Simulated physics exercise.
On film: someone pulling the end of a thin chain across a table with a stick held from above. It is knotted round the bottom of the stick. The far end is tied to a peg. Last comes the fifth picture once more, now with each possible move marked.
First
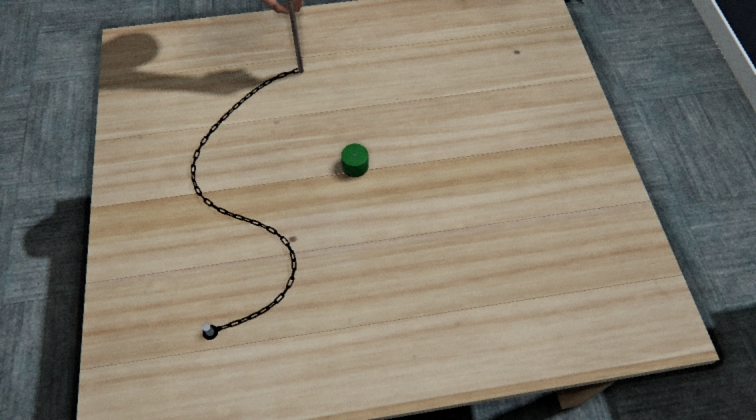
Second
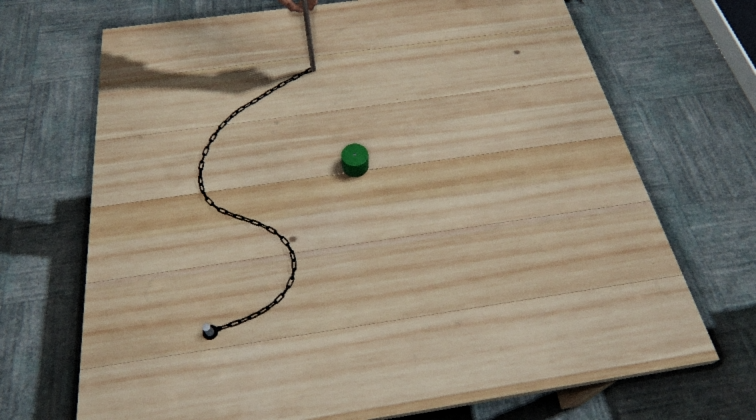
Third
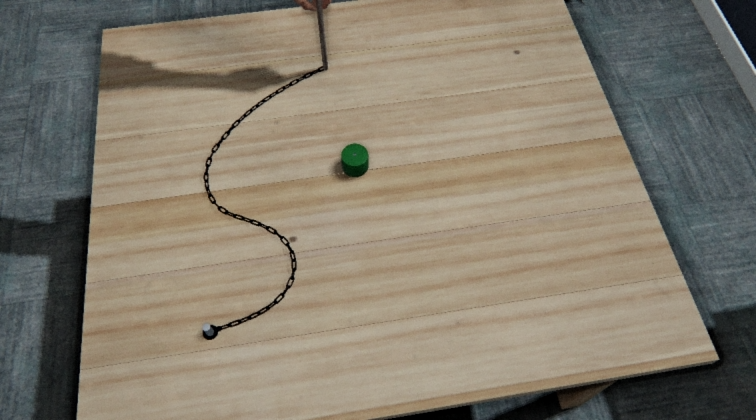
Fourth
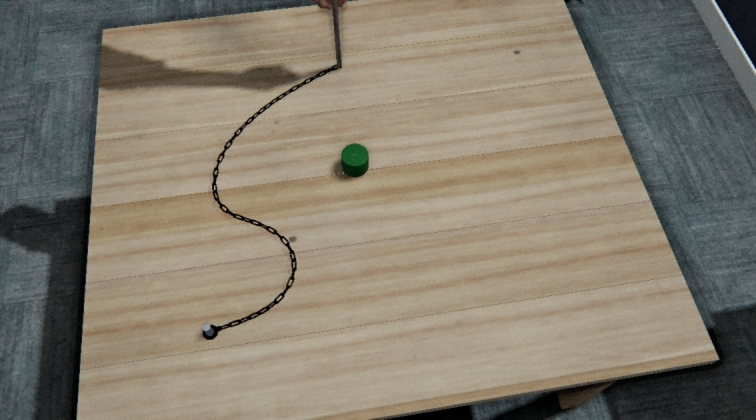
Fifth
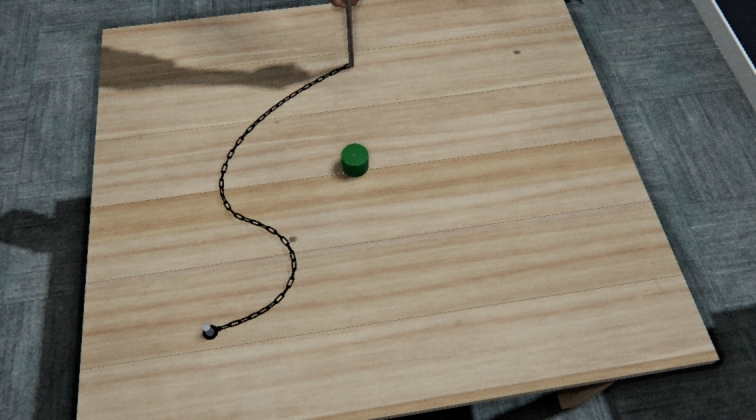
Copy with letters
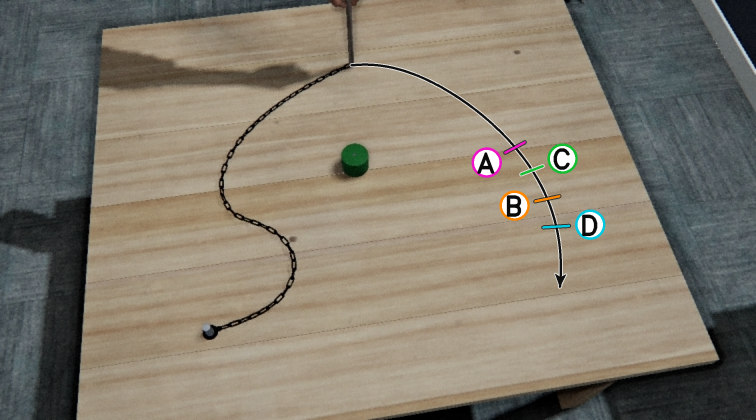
A hand with a stick dragging the end of a dark chain rightward across a wooden table, past a green pot.
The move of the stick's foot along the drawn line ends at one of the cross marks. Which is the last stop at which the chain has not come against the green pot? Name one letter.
It can go as far as A.
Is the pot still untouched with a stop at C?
For that mark, no.
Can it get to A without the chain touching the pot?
Yes.
On the copy, A at (515, 147); B at (547, 199); C at (532, 170); D at (556, 227); the route from (352, 65) via (498, 130) to (560, 287).
On A. First, foot of the stick (416, 76), middle of the chain (256, 178).
Then, foot of the stick (473, 109), middle of the chain (285, 171).
Finally, foot of the stick (515, 148), middle of the chain (310, 172); nothing has been touched.
By contrast, B brings the chain against the pot; C brings the chain against the pot; D brings the chain against the pot.
